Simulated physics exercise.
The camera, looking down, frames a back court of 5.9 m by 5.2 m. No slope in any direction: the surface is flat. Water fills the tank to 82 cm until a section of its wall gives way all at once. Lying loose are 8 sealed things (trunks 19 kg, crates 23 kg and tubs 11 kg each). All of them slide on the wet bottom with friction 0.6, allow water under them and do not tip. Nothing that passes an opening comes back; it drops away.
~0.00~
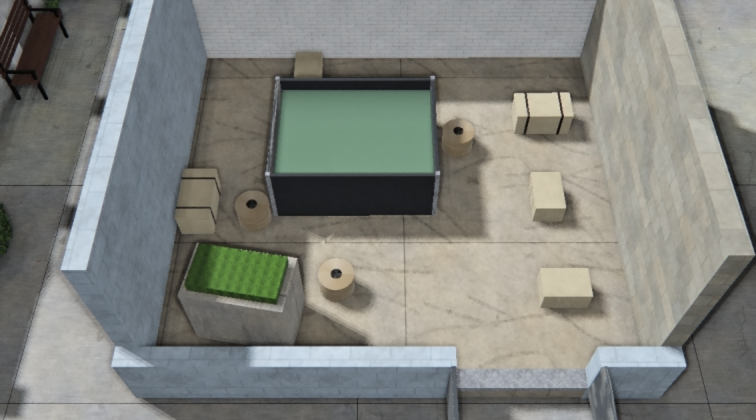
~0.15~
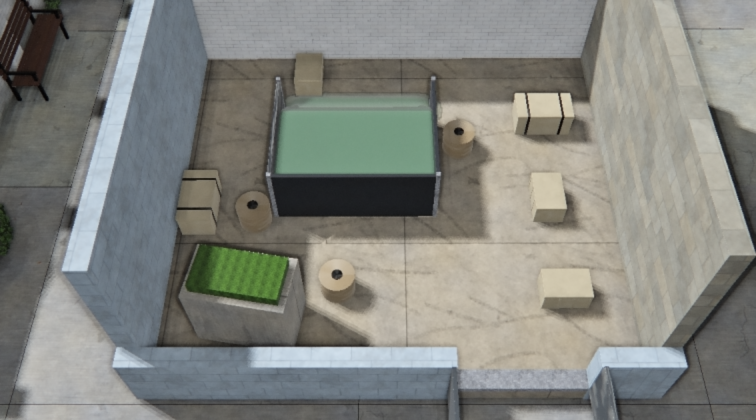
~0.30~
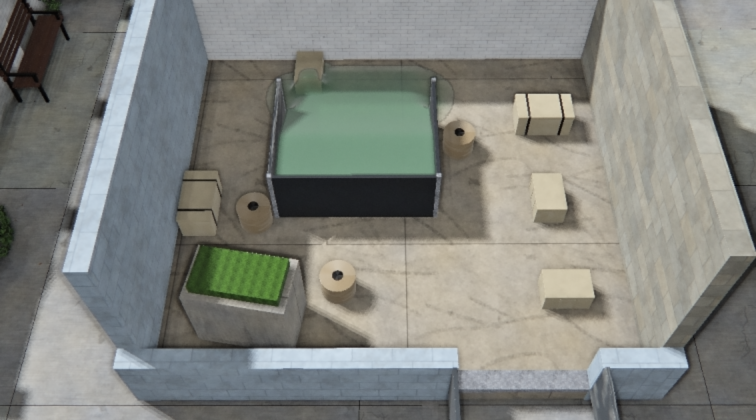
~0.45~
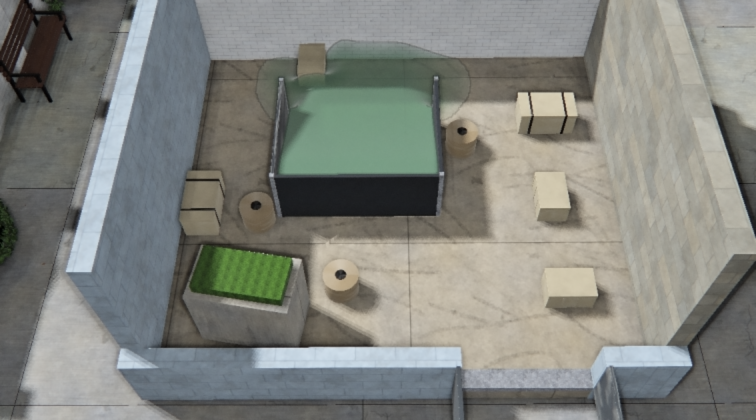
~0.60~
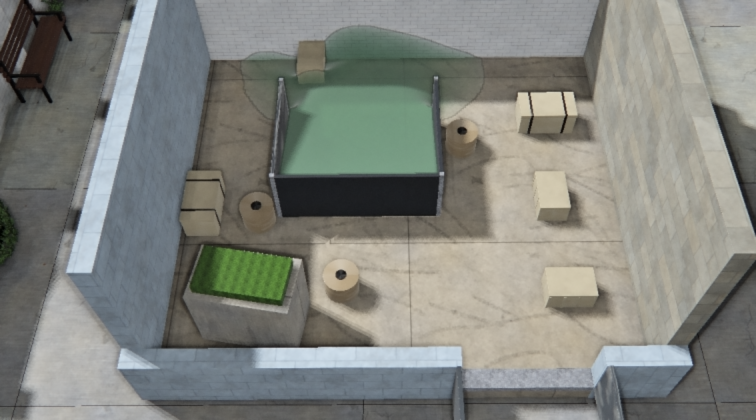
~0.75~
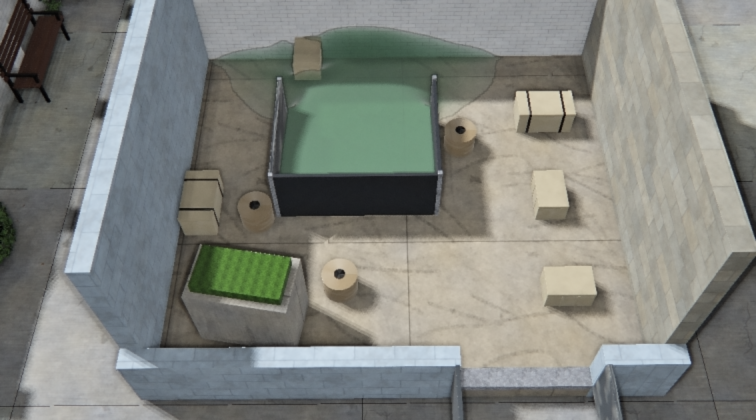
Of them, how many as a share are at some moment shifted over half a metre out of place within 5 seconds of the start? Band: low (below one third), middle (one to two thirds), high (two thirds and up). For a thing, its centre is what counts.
High.
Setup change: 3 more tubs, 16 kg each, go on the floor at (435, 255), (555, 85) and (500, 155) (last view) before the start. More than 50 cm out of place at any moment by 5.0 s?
Below, above, below.
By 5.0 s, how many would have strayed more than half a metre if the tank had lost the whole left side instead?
Count: 5.
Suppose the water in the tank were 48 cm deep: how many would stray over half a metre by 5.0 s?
4.
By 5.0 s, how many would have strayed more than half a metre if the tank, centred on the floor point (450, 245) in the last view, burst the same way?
The count would be 7.
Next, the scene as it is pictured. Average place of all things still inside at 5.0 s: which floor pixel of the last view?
Close to (429, 258).
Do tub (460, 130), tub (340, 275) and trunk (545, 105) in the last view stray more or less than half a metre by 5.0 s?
Listed in sequence: Lower; higher; higher for the last.
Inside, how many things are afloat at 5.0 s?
That would be 3 of them.
After 1.1 s 0 of 8 are over 50 cm from their spots; 1 afloat.
After 2.2 s 2 of 8 are over 50 cm from their spots; 0 afloat.
After 3.5 s 5 of 8 are over 50 cm from their spots; 3 afloat.
After 5.0 s 7 of 8 are over 50 cm from their spots, and 7 have been at some point; 3 afloat.
